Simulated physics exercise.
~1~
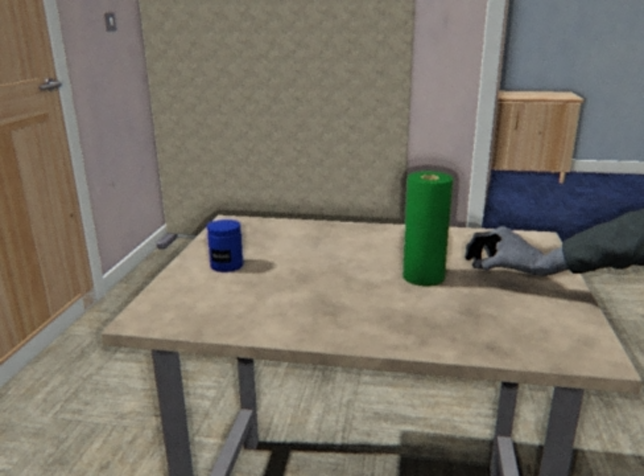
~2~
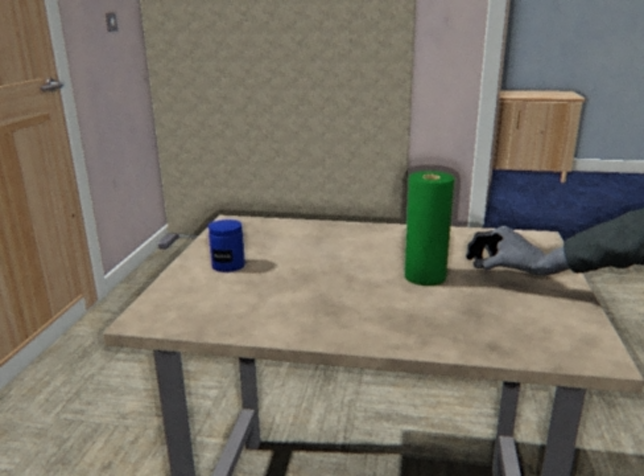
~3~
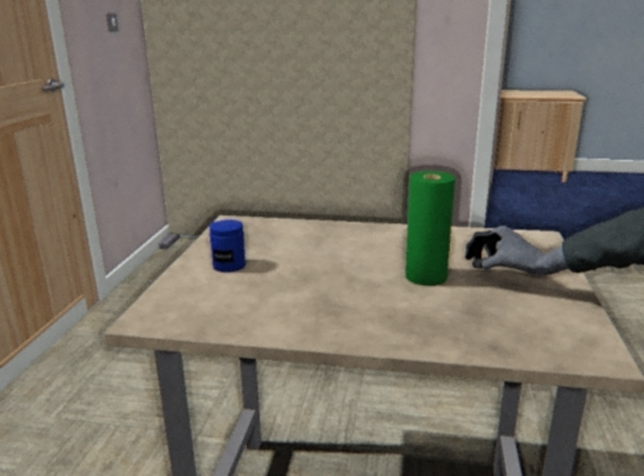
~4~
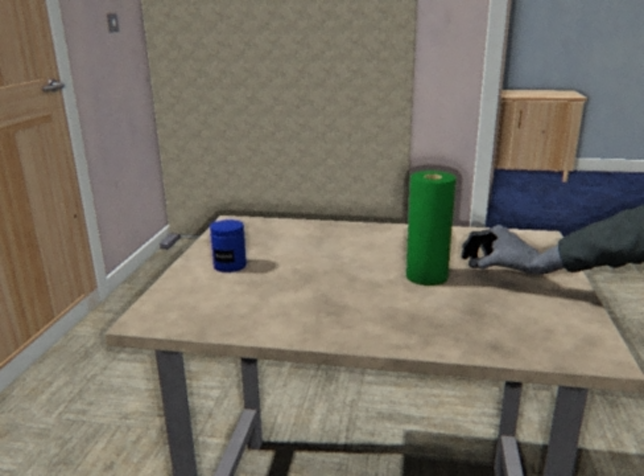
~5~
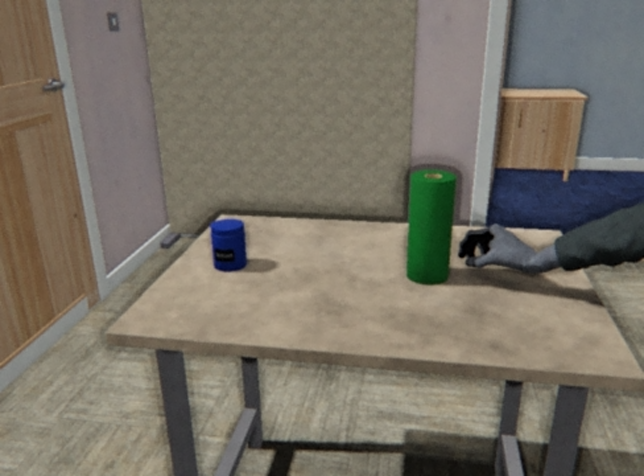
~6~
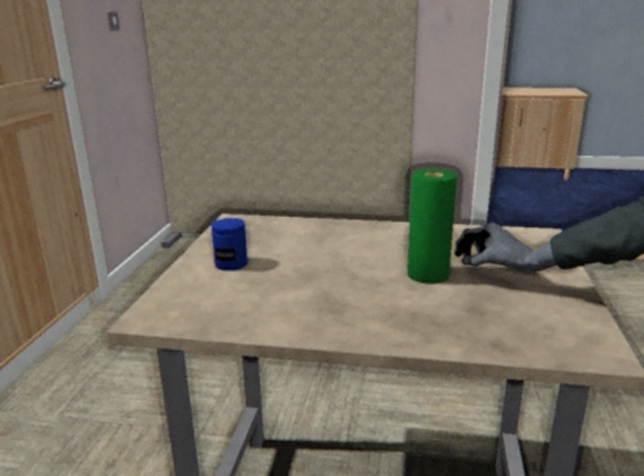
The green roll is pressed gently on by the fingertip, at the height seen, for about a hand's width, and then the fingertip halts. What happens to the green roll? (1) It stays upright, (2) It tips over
It stays upright.
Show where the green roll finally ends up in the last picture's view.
The object ends up somewhere near (375, 224).
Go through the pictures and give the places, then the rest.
The first picture shows green roll (427, 229).
The second picture shows green roll (428, 229).
The third picture shows green roll (429, 229).
The fourth picture shows green roll (430, 229).
The fifth picture shows green roll (430, 228).
The sixth picture shows green roll (431, 227).
Then, 0.50 s after the last picture, green roll slid a little near (409, 225).
Then, 0.80 s after the last picture, green roll slid about its own width near (393, 224).
At rest, moved from the start, green roll. Seen from the same camera at the end, green roll near (375, 224).
